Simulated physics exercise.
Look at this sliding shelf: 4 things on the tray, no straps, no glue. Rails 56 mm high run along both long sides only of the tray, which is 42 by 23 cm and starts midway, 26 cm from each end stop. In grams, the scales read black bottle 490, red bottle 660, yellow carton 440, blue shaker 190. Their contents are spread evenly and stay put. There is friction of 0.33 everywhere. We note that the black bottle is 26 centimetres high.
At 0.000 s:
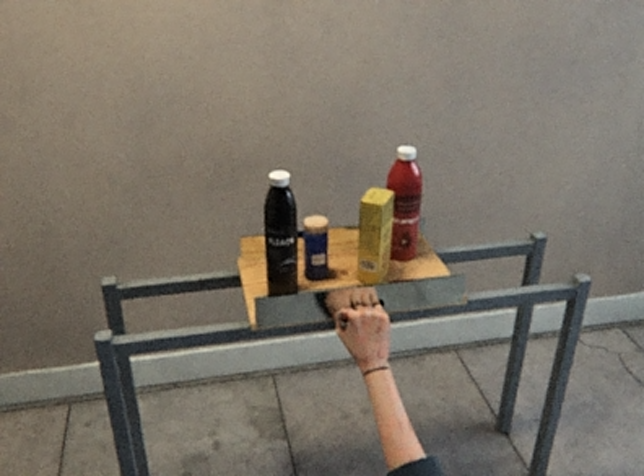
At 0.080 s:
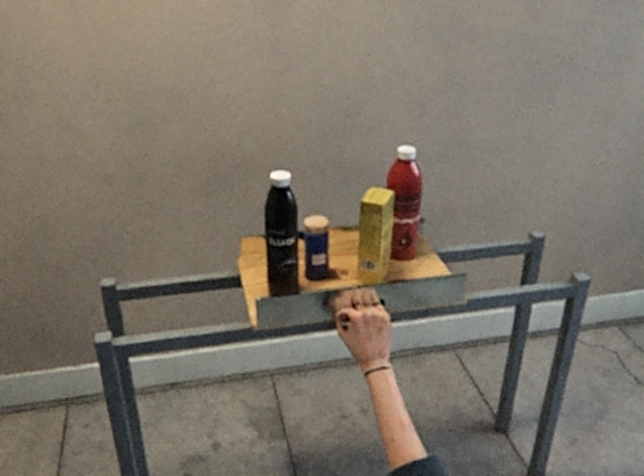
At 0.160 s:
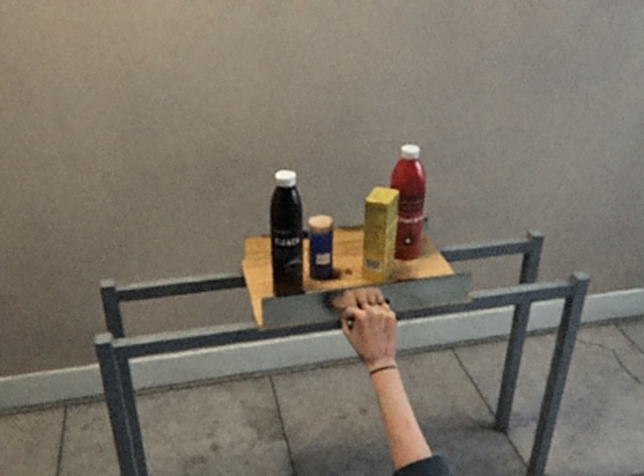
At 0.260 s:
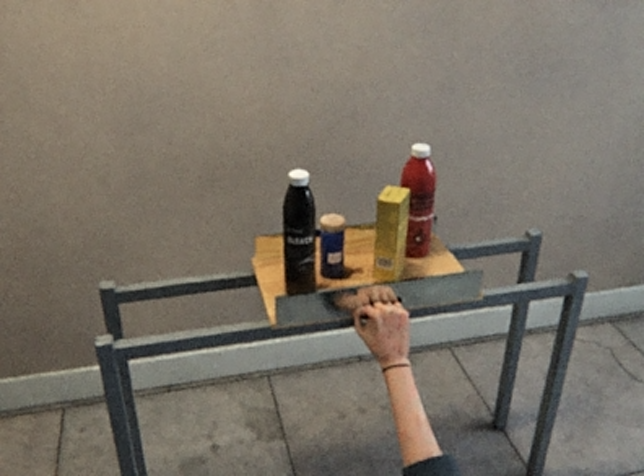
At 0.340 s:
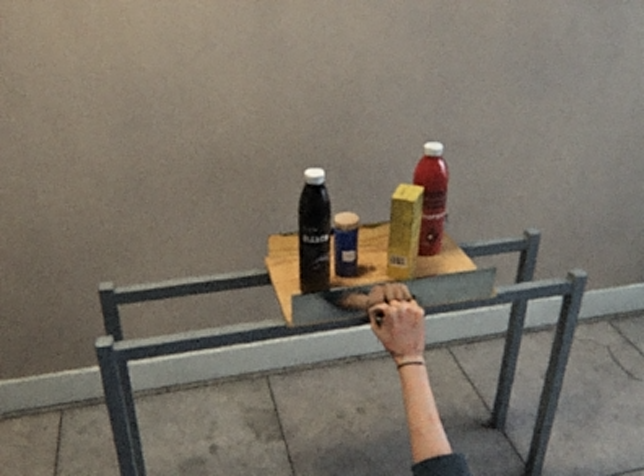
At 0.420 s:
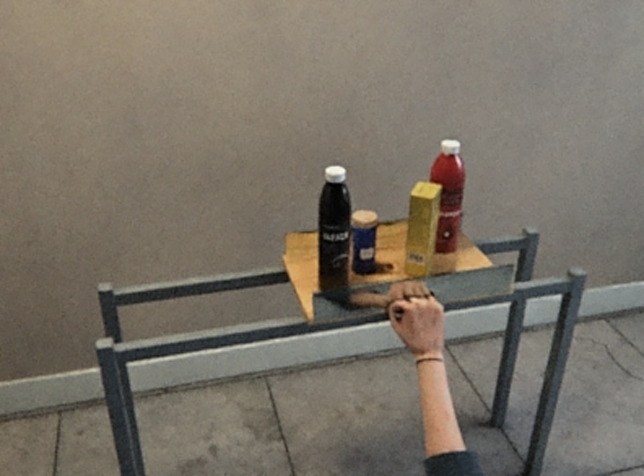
At the start, a hand grips the front of a wooden tray resting midway along two rails, with a black bottle, blue shaker, yellow carton and red bottle standing on it. The hand stays still briefly, then slides the tray a short way right, and the four items ride along upright.
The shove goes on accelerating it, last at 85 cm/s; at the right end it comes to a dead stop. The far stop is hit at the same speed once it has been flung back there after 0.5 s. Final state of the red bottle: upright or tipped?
Tipped.
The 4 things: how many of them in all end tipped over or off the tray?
That makes 4.
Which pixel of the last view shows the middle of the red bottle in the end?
Around pixel (597, 423).
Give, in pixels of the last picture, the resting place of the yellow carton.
Roughly at (212, 268) in the last picture.
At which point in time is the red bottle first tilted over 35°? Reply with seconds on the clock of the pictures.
Around 1.0 s on the clock.
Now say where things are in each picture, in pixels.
Tray midway; red bottle (403, 203); black bottle (281, 236), in the first picture.
Tray midway; blue shaker (316, 249); black bottle (282, 236), in the second picture.
Tray moved 1 cm right; yellow carton (380, 236); blue shaker (321, 248), in the third picture.
Tray moved 4 cm right; black bottle (299, 235); yellow carton (391, 234), in the fourth picture.
Tray moved 7 cm right; blue shaker (346, 245); black bottle (315, 233), in the fifth picture.
Tray moved 10 cm right; red bottle (445, 197); yellow carton (422, 230), in the sixth picture.
By 1.02 s, tray moved 26 cm right; red bottle now off the tray; black bottle tilted 71°; blue shaker tilted 75°.
By 2.02 s, tray moved 1 cm left; black bottle on its side; blue shaker on its side; yellow carton 12 cm from its spot.
When it is over (3.4 s), off the tray and tipped over, red bottle; lying over on the tray, black bottle, yellow carton and blue shaker. In the last view, red bottle near (597, 423).
